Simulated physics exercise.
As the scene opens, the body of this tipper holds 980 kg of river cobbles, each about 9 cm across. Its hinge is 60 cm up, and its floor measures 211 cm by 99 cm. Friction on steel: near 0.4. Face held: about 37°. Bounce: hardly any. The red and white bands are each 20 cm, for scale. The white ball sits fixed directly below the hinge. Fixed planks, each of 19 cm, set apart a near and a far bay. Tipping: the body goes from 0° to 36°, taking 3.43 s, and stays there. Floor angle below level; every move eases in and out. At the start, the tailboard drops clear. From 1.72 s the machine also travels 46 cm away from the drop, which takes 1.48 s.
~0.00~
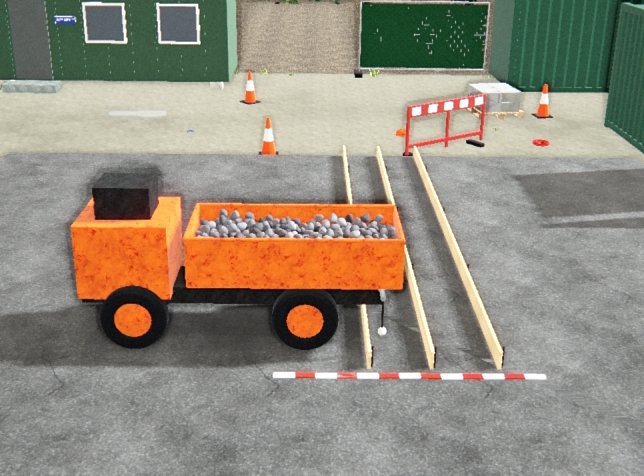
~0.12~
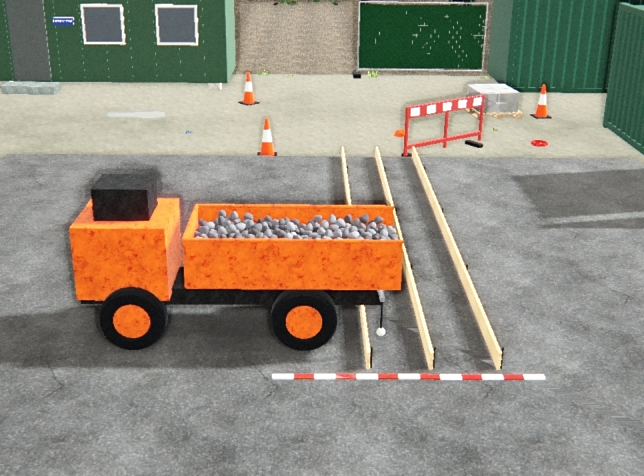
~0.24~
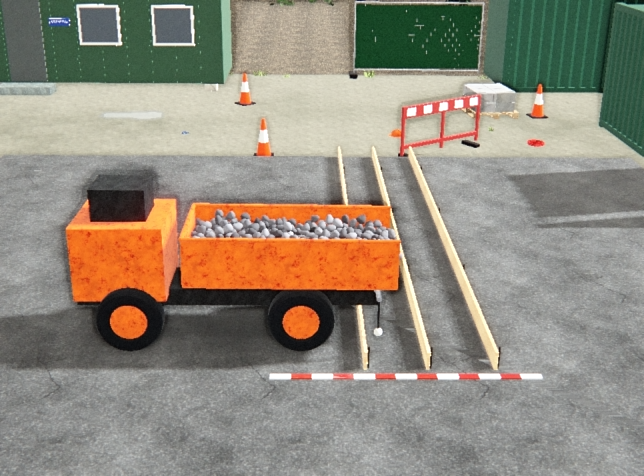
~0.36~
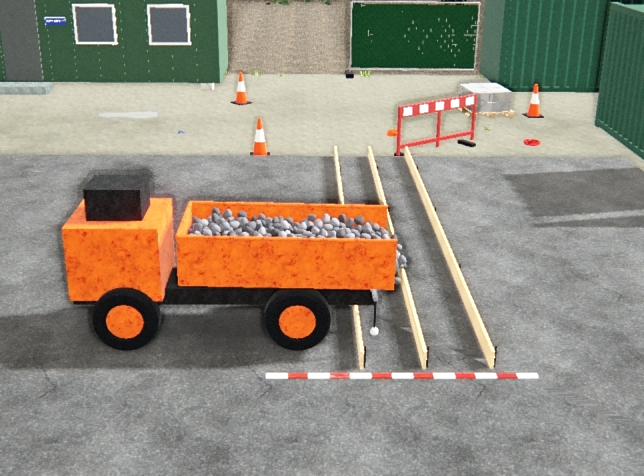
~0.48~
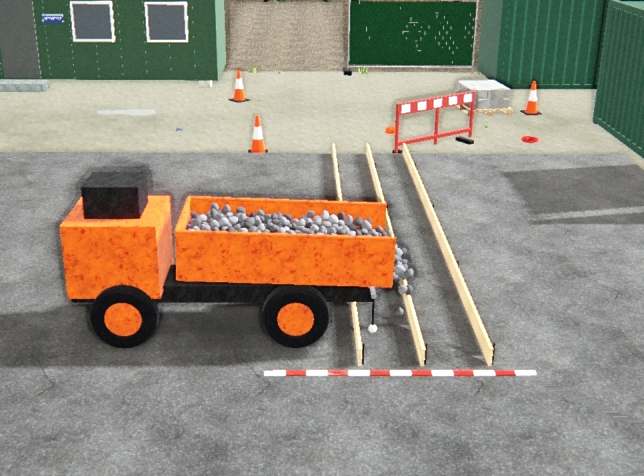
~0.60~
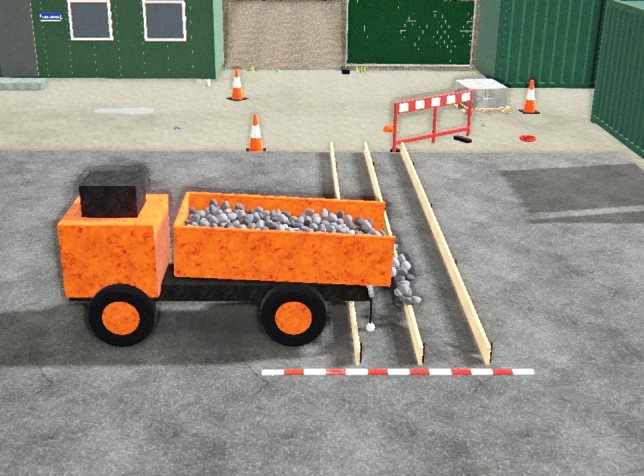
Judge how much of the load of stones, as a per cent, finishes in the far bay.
Some 30 per cent of it.
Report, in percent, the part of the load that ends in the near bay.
55%, roughly.
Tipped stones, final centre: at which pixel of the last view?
Their centre sits close to (389, 312).
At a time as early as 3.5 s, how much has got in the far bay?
At that moment: Approx. 25 %.
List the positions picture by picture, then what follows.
In the first picture, the body is at 0°, its lip at (402, 288); the top of the load is at (234, 222).
In the second picture, the body is at 0°, its lip at (400, 289); the top of the load is at (233, 223); the stones move at 0.1 m/s on average.
In the third picture, the body is at 1°, its lip at (397, 289); the top of the load is at (230, 222); 1 % has left.
In the fourth picture, the body is at 1°, its lip at (394, 289); the top of the load is at (227, 220); 2 % has left.
In the fifth picture, the body is at 2°, its lip at (392, 286); the top of the load is at (225, 216); 3 % has left.
The sixth picture shows lip at (390, 285), floor tilted 3°, highest stones at (224, 212); 4 % has left.
After 2.6 s the floor is at 30°; 56 % in the body, 32 % in the near bay, 13 % in the far bay; the foremost stones are at (467, 324).
After 3.5 s the floor is at 36°; 10 % in the body, 5 % short of the bays, 60 % in the near bay, 26 % in the far bay; the foremost stones are at (465, 318).
After 3.9 s the floor is at 36°; 2 % in the body, 8 % short of the bays, 61 % in the near bay, 29 % in the far bay; the foremost stones are at (466, 318).
After 6.7 s the floor is at 36°; 0 % in the body, 12 % short of the bays, 57 % in the near bay, 30 % in the far bay; the foremost stones are at (468, 323).
